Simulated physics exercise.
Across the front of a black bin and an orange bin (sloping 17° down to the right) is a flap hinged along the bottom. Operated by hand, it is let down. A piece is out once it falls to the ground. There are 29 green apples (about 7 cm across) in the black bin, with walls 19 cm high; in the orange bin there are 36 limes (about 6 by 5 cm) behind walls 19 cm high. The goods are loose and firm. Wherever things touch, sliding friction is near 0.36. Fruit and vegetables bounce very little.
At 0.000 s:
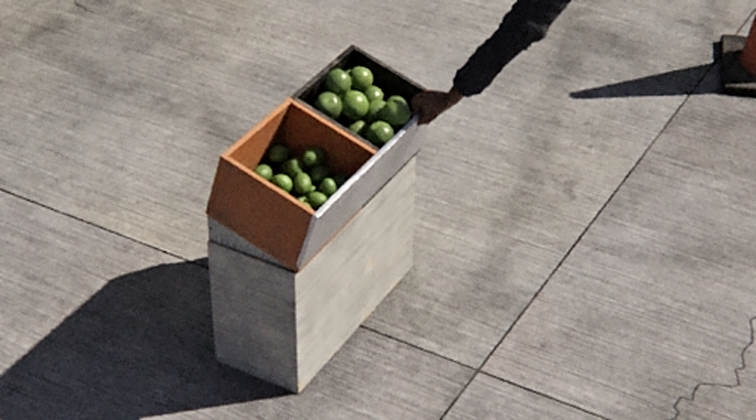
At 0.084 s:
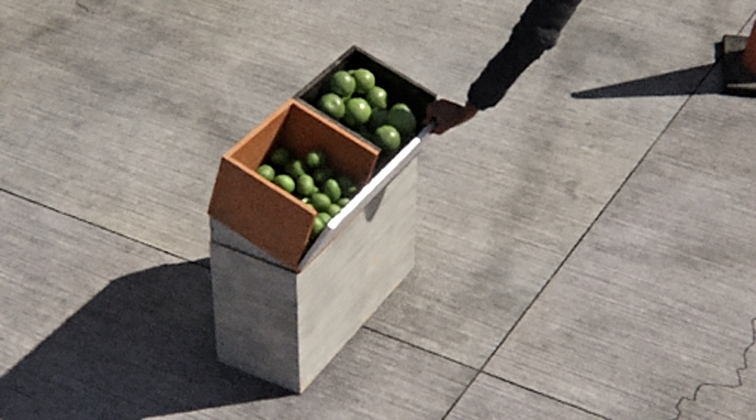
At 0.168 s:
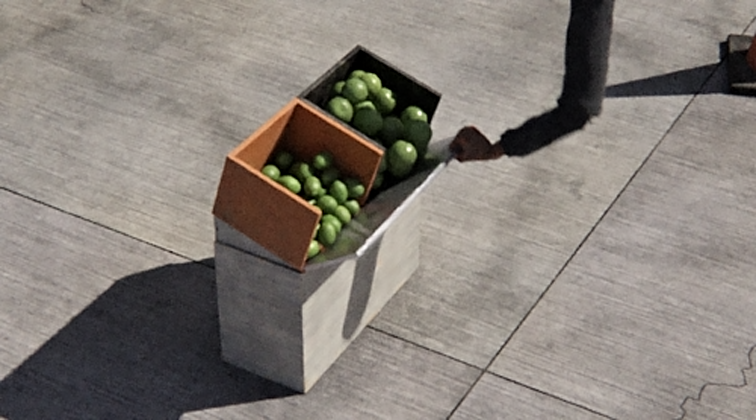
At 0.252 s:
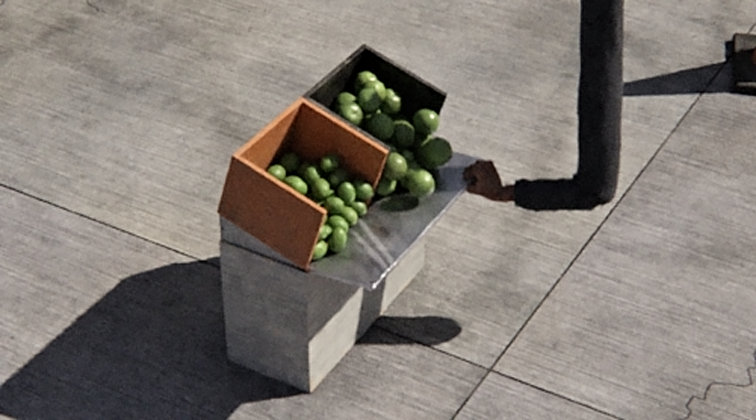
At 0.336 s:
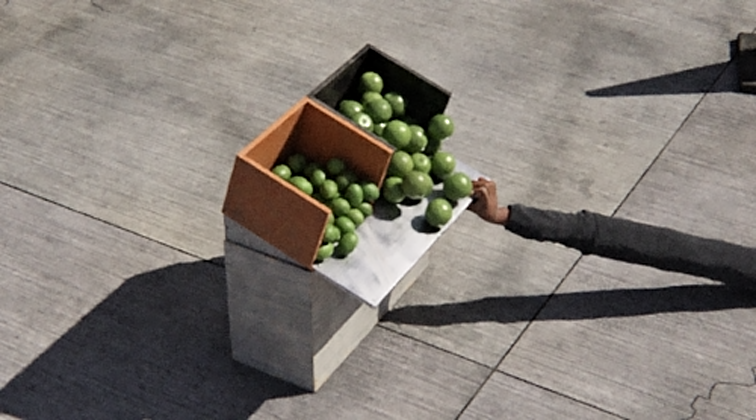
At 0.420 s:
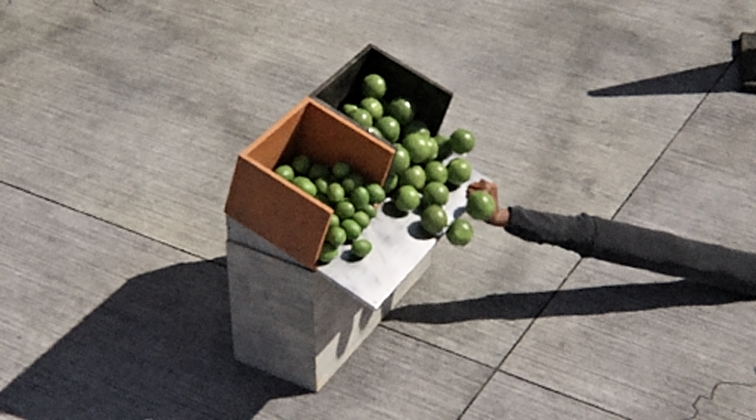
At first, green apples in a black bin and limes in an orange bin sit behind a closed flap, gripped by a hand. The hand lowers the flap until it lies open, and the fruit rolls out onto it, the apples spreading to its outer edge beside the hand while most limes stay near their bin.
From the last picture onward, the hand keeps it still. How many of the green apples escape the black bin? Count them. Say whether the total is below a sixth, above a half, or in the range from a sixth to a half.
The total is above a half.
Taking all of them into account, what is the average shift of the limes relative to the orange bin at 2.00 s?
On average they sit some 56 cm further right.
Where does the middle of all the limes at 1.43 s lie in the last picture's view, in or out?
I'd say near (435, 365).
After 0.67 s, the black bin is down by 5 of 29 and the orange bin has all 36.
After 0.99 s, the black bin is down by 19 of 29 and the orange bin is down by 4 of 36.
After 1.43 s, the black bin is down by 28 of 29 and the orange bin is down by 20 of 36.
Final count (at 2.00 s), the black bin is down by 29 of 29 and the orange bin is down by 34 of 36. Asked share, 29 of 29, 100 per cent.
